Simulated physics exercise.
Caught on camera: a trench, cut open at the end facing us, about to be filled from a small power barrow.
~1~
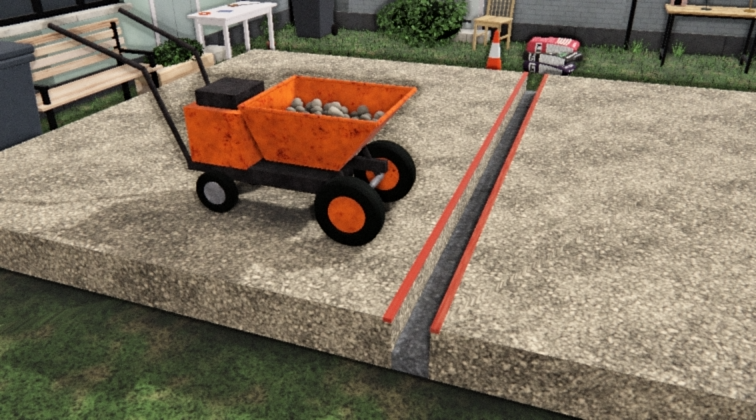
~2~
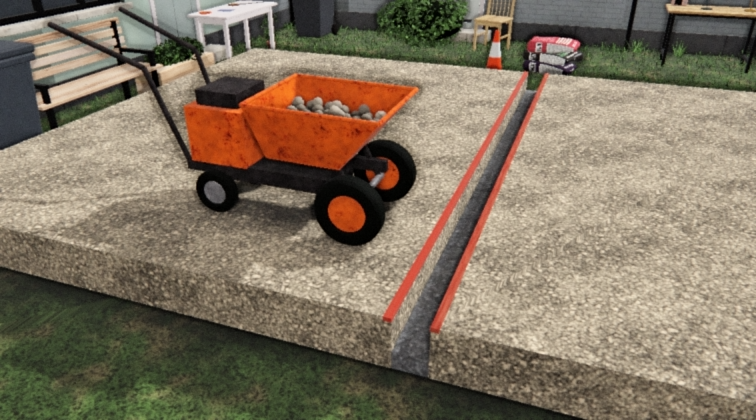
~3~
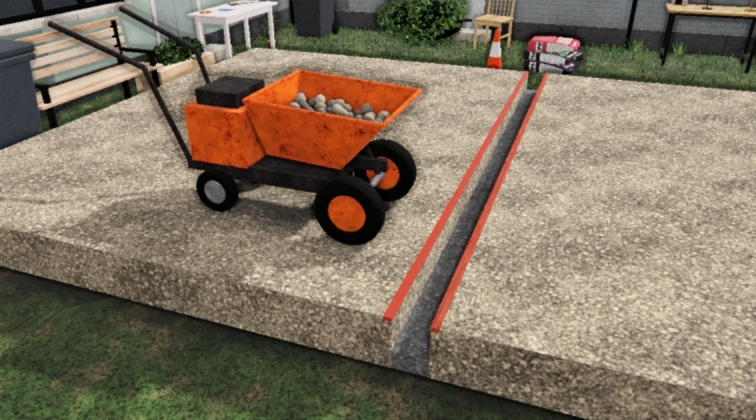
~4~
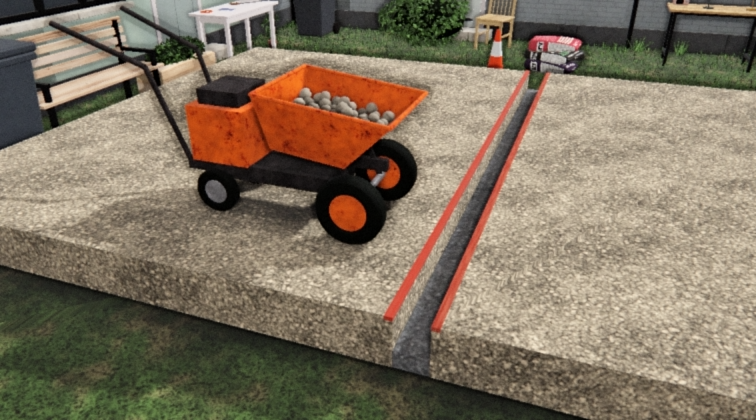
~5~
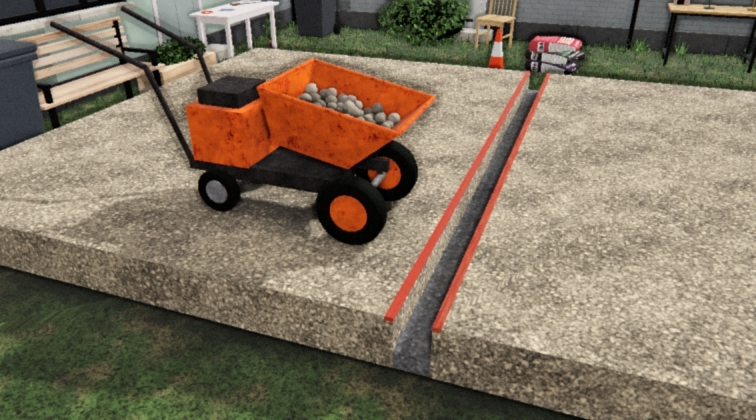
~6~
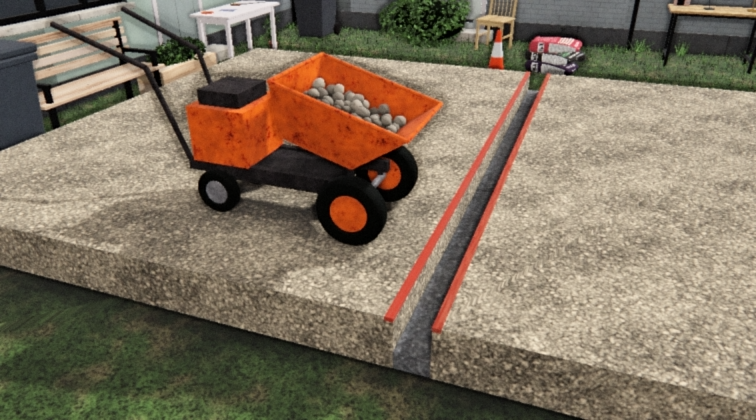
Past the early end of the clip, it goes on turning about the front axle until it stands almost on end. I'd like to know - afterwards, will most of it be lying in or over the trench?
No, the load ends chiefly outside the trench.
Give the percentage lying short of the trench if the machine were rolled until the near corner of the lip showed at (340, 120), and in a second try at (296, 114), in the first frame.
First spot: 10 %, second spot: 50 %.
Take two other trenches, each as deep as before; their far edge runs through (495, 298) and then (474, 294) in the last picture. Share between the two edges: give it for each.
100 and 70 percent.
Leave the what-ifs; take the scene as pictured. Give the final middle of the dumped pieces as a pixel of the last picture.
Roughly at (499, 238), give or take.
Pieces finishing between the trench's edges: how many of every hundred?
It comes to around 30 percent.
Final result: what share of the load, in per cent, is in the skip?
I reckon some 0 percent.
Soon after the last picture, skip tipped steeply; all in the skip.
A little later, skip tipped right over; most in the skip; a stray few in or heaped over the trench; about a quarter beyond it; a stray few falling.
Later still, skip tipped right over; a small part in the skip; about a quarter in or heaped over the trench; about two thirds beyond it.
At rest, skip tipped right over; about a quarter in or heaped over the trench; about two thirds beyond it.
